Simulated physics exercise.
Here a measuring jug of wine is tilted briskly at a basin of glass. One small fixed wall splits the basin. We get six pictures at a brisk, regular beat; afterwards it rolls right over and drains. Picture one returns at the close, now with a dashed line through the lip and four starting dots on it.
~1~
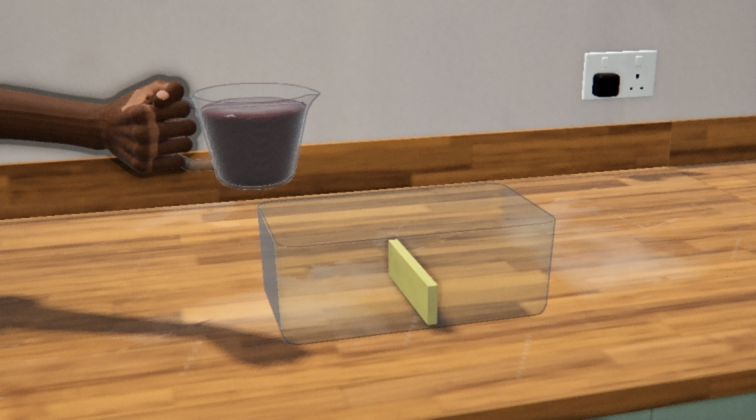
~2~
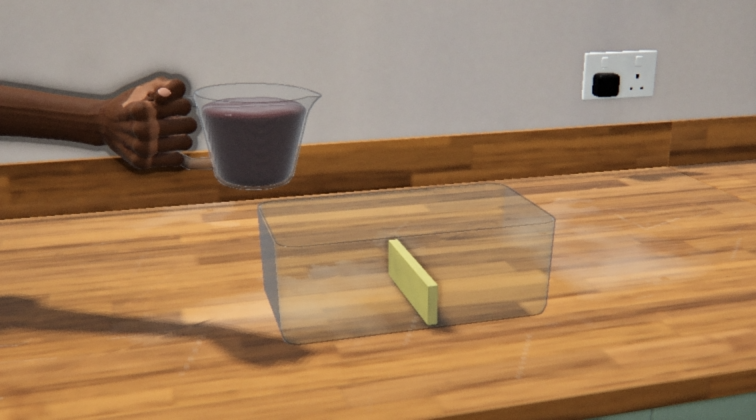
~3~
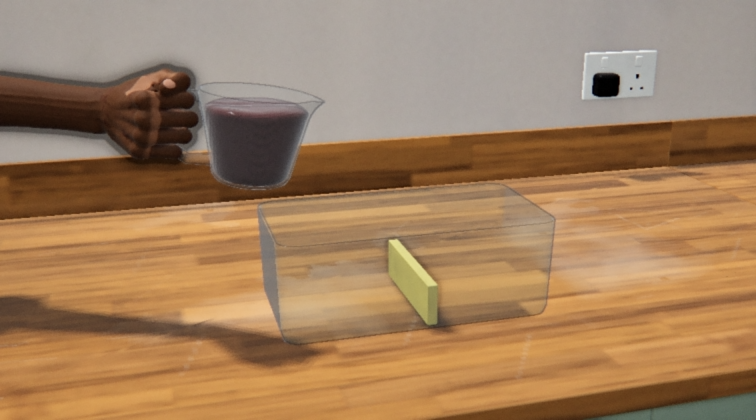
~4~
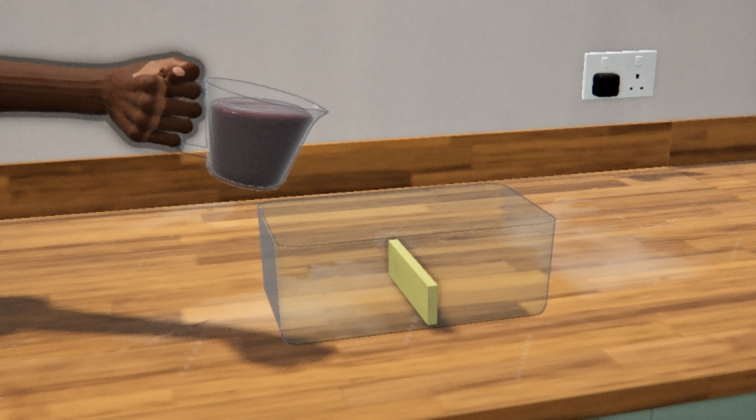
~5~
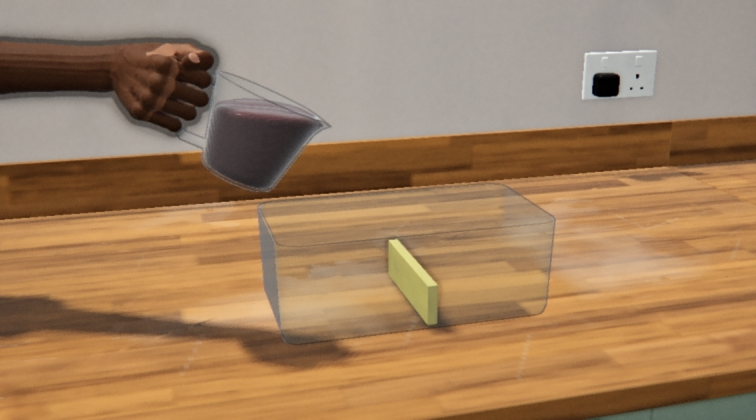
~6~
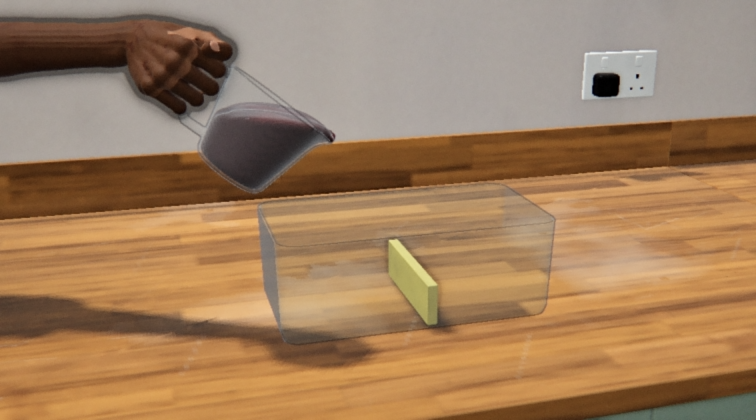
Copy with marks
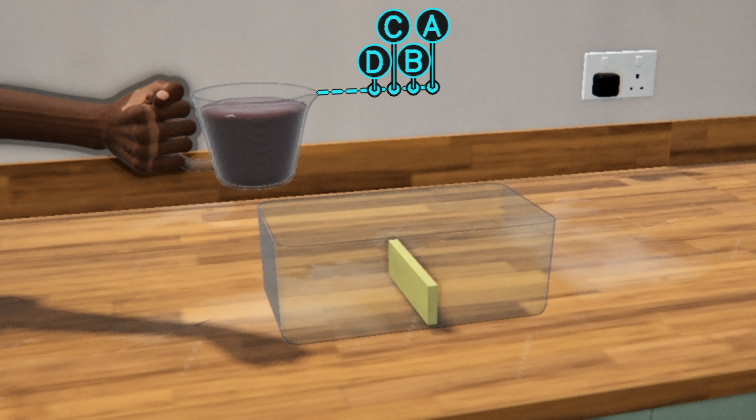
At the start, a hand holds a clear jug of dark purple liquid upright above a clear glass basin with a small yellow wall inside, on a wooden counter. The hand then tilts the jug to the right, more and more steeply, until the liquid reaches the lip.
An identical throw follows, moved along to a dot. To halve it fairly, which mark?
The answer is dot C.
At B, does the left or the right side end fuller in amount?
More ends on the right.
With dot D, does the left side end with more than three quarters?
No.
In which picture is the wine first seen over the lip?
In picture 6.
In cyan, A at (432, 87); B at (413, 88); C at (393, 88); D at (374, 89).
For dot A, about 6 % ends left of the wall and 88 % right of it; 5 % is lost outside.
For dot B, about 23 % ends left of the wall and 74 % right of it; 3 % is lost outside.
For dot C, about 50 % ends left of the wall and 47 % right of it; 3 % is lost outside.
For dot D, about 69 % ends left of the wall and 28 % right of it; 3 % is lost outside.
